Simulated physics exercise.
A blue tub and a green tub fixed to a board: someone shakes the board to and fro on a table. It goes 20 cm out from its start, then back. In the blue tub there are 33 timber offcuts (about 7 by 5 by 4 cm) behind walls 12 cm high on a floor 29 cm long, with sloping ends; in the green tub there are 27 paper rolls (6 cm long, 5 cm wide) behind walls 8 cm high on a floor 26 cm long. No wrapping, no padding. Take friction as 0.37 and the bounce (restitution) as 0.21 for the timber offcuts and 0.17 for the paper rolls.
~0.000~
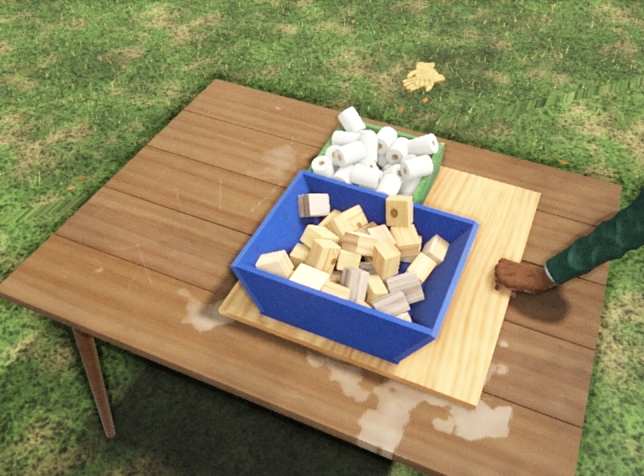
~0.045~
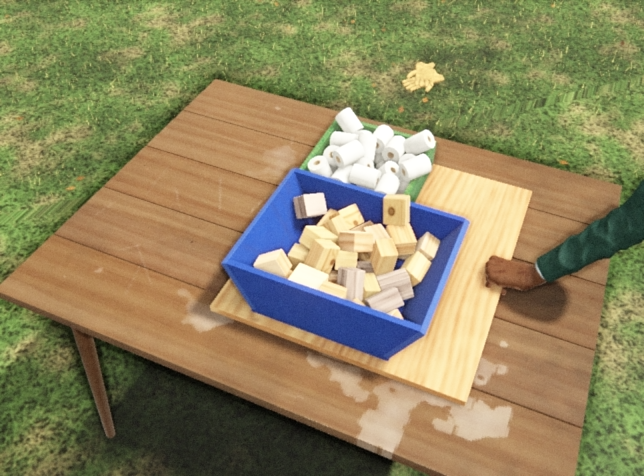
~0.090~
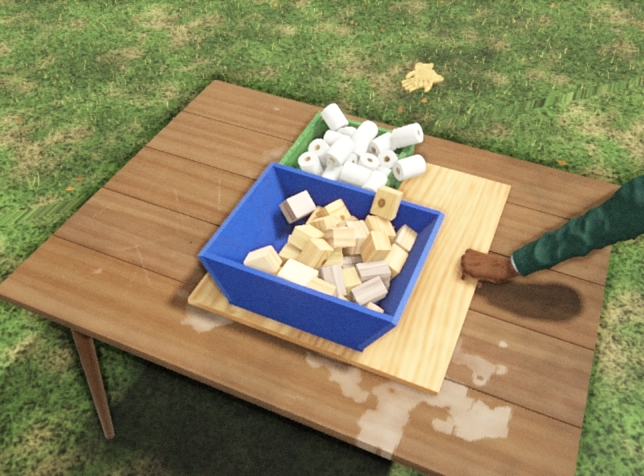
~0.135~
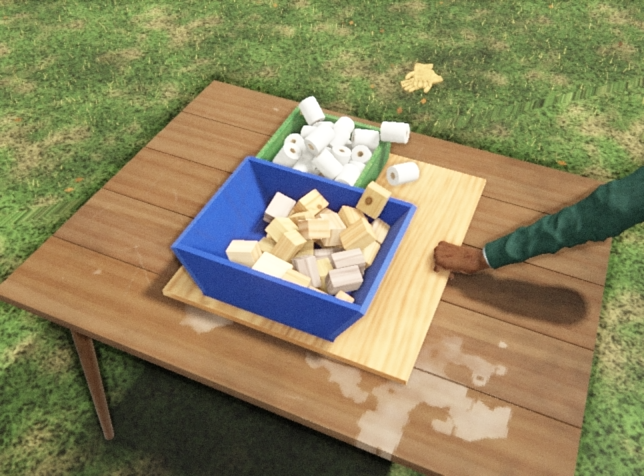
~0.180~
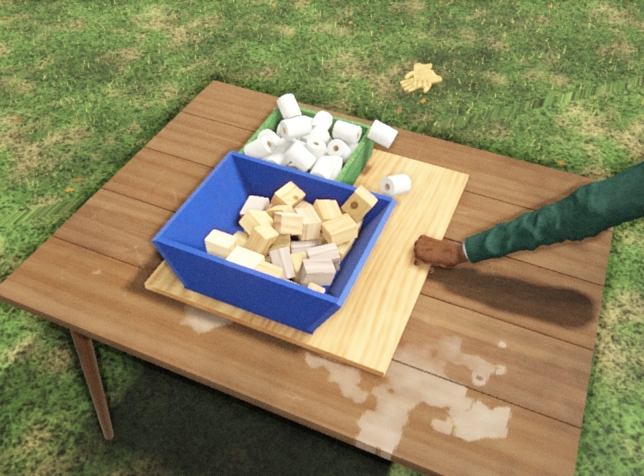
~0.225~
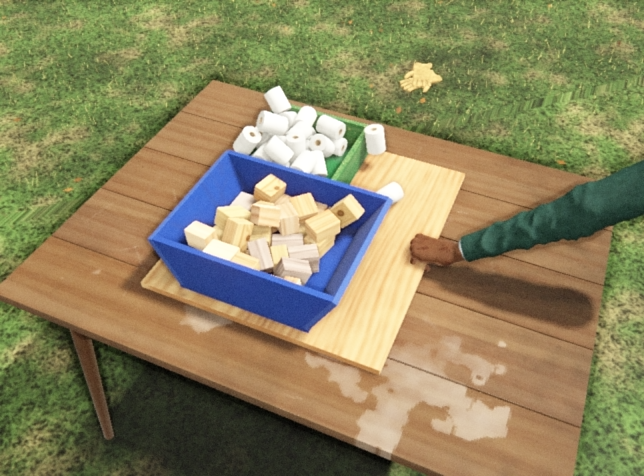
A hand in a dark green sleeve, reaching in from the right, pushes a pale board steadily left across a brown plank table on grass, seen from above by a still camera. On the board sit a blue tub of wooden blocks in front and a smaller green tub of white rolls behind. Both tubs ride along, the blocks and rolls shift, and two rolls leave the green tub on its right side.
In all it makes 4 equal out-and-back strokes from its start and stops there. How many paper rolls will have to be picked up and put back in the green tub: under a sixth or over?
It sheds over a sixth of them.
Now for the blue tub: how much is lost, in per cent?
Blue tub 5 per cent.
After 0.54 s, the blue tub has all 33 and the green tub is down by 7 of 27.
After 0.94 s, the blue tub has all 33 and the green tub is down by 8 of 27.
After 1.49 s, the blue tub is down by 2 of 33 and the green tub is down by 10 of 27.
When it is over (at 2.20 s), the blue tub is down by 1 of 33 and the green tub is down by 11 of 27. Asked share, 11 of 27, 41 per cent.
